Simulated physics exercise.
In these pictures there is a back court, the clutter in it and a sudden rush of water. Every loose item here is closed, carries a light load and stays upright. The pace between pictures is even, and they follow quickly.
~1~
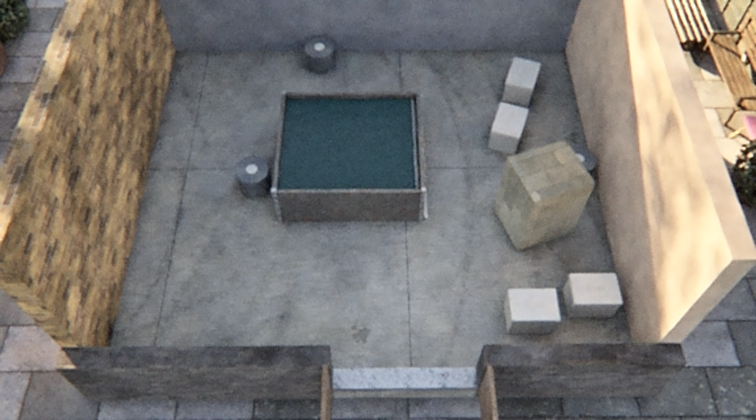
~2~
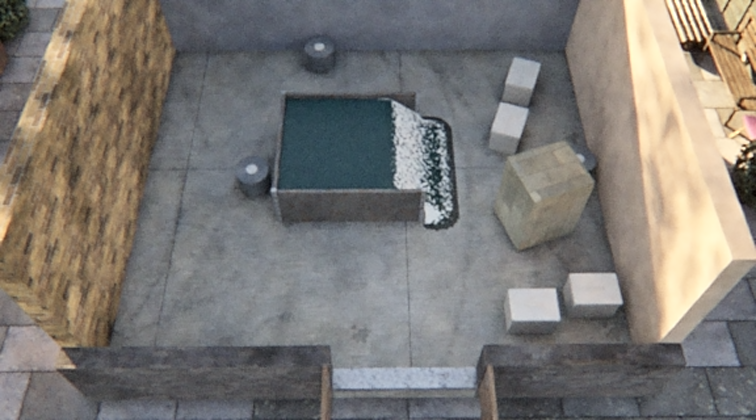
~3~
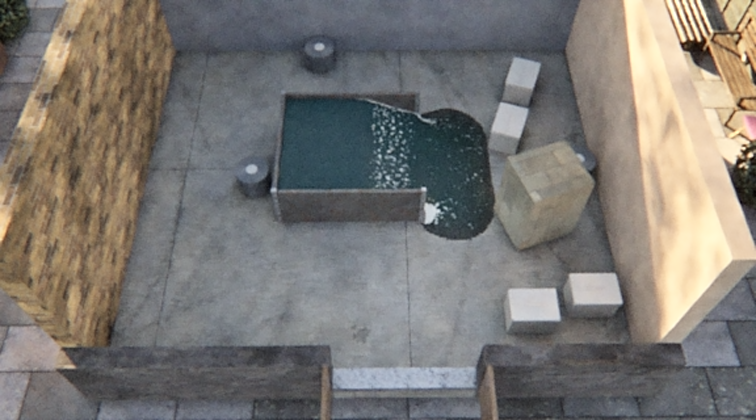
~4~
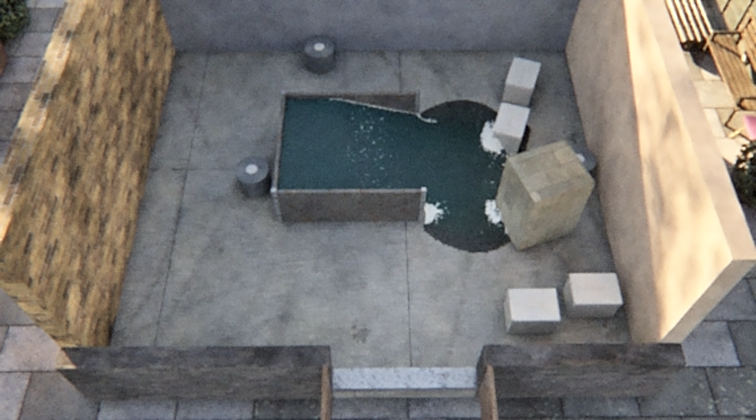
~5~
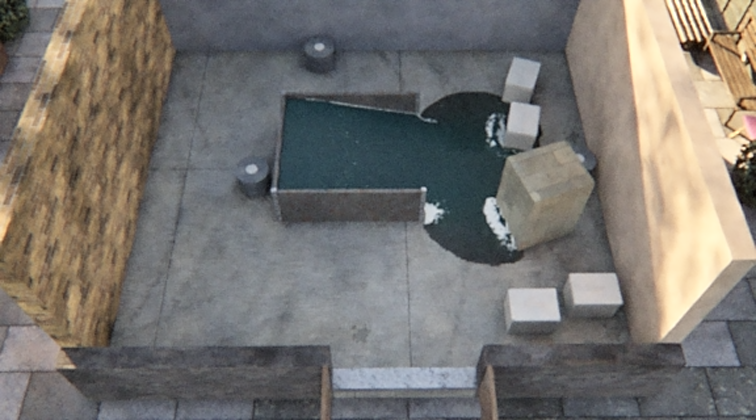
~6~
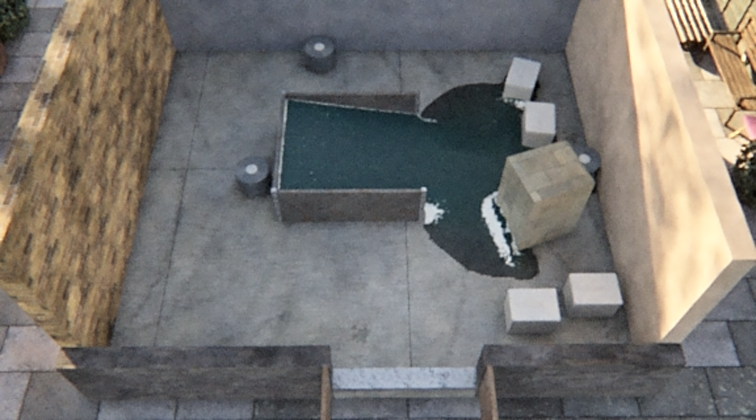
At first, dark water fills a square walled tank in a courtyard scattered with pale blocks and dark round objects. The tank's right side opens and water pours out rightward, spreading across the paving and foaming against the nearest blocks, then one small pale block slides a short way right.
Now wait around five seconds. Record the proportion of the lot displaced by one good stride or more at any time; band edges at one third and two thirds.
Proportion recorded: Two thirds or more.
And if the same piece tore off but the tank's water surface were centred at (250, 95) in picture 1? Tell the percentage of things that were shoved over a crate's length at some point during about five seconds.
That comes out at some 70 %.
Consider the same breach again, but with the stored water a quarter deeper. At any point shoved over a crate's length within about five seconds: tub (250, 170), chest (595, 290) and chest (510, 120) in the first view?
Going through them in turn, I'd say never got there, then got there, then got there.
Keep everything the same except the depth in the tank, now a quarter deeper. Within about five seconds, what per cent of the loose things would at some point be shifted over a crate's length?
I get 90 percent.
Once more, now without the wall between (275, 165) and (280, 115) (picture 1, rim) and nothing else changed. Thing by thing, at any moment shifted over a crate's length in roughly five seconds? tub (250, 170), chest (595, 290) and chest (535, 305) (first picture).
Each in turn, ends up that far off, never travels that far, never travels that far.
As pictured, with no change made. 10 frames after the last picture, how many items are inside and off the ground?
4.
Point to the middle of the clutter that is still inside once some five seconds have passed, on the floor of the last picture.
The mean position lies close to (365, 197).
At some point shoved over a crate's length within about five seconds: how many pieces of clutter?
Total: 6.
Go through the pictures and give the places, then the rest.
A chest at (510, 120) rests on the ground; a tub at (579, 159) rests on the ground; 0 of 7 have shifted, in the first frame.
A chest at (510, 120), on the bottom; a tub at (579, 159) rests on the ground; 0 of 7 have shifted, in the second frame.
A chest at (510, 120) rests on the ground; a tub at (579, 159) rests on the ground; 0 of 7 have shifted, in the third frame.
A chest at (512, 120) rests on the ground; a tub at (579, 159), on the bottom; 0 of 7 have shifted, in the fourth frame.
A chest at (524, 118), on the bottom, close to its start; a tub at (579, 159), on the bottom; 1 of 7 have shifted, in the fifth frame.
A chest at (540, 117), on the bottom, a stride from its start; a tub at (584, 159), on the bottom, close to its start; 2 of 7 have shifted, in the sixth frame.
A moment on, 1 of 7 are well off their spots; 1 afloat.
Next, 3 of 7 are well off their spots; 4 afloat.
Later, 5 of 7 are well off their spots; 5 afloat.
In the end, 6 of 7 are well off their spots, and 6 have been at some point; 4 afloat.
